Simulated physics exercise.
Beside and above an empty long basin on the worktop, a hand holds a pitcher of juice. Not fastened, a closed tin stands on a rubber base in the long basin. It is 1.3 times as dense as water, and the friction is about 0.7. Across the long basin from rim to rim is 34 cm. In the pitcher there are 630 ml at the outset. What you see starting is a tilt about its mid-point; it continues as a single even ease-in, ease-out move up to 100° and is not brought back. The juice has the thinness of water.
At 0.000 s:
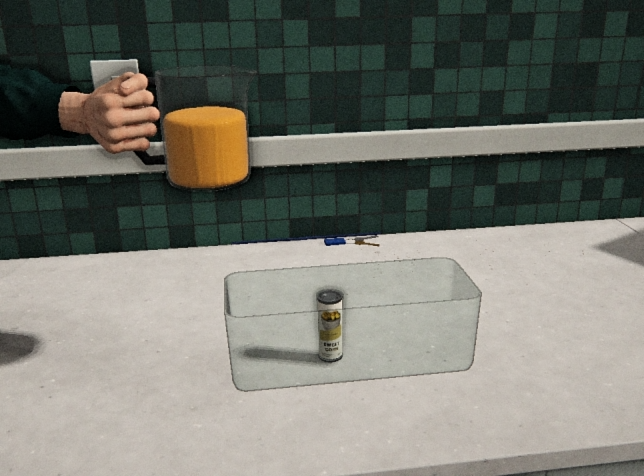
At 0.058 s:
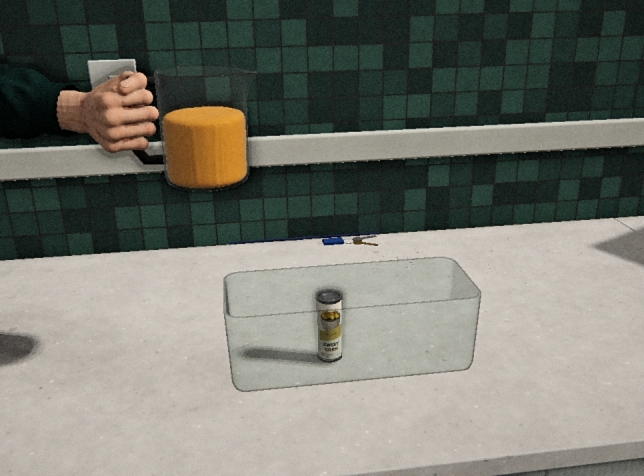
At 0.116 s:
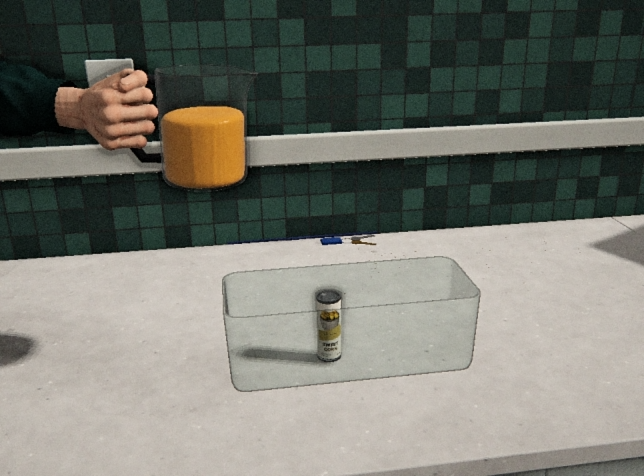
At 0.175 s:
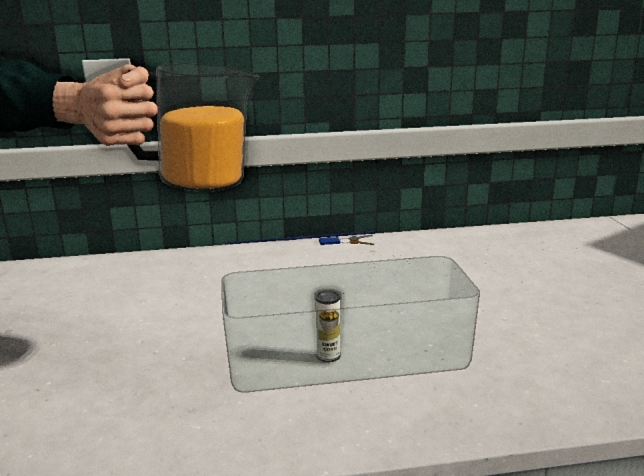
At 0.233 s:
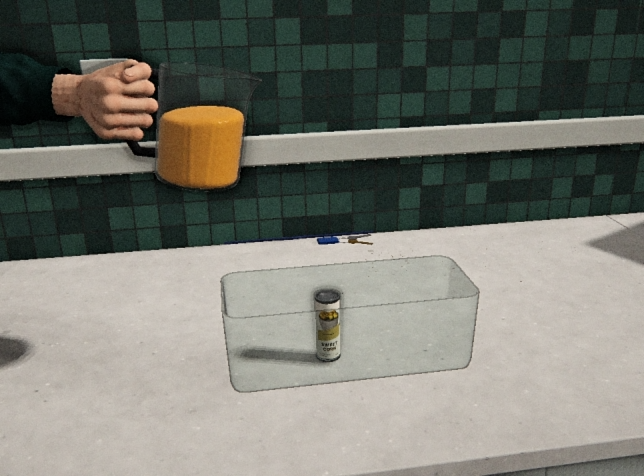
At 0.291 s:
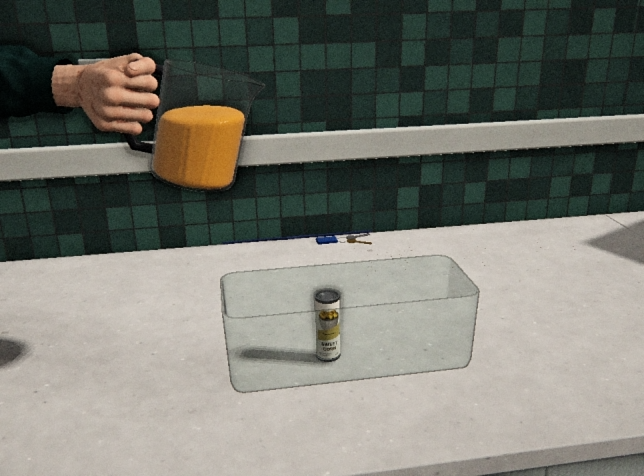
Above a clear basin holding a small tin, a hand slowly tilts a pitcher of orange juice rightward.
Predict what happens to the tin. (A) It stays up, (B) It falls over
A, it stays up.
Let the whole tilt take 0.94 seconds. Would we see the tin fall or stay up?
So the tin will hold steady.
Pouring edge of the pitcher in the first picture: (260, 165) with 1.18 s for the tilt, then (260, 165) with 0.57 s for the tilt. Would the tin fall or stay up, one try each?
In the first try it comes down; in the second it comes down.
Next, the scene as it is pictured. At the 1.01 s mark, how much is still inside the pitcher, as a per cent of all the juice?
48 in a hundred, give or take.
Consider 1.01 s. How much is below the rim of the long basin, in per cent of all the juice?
I'd say roughly 20 in a hundred of it.
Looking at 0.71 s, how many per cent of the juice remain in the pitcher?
Around 96 in a hundred.
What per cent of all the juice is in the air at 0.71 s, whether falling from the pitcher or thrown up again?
Near 4 per cent at that moment.
After 0.71 s the tilt is 65° and 96 per cent is still to pour; the tin stands where it began.
After 1.01 s the tilt is 95° and 48 per cent is still to pour; the tin stands where it began.
After 1.33 s the tilt is 100° and 10 per cent is still to pour; the tin stands where it began.
After 1.68 s the tilt is 100° and 1 per cent is still to pour; the tin stands where it began.
In the end the tin stands where it began.
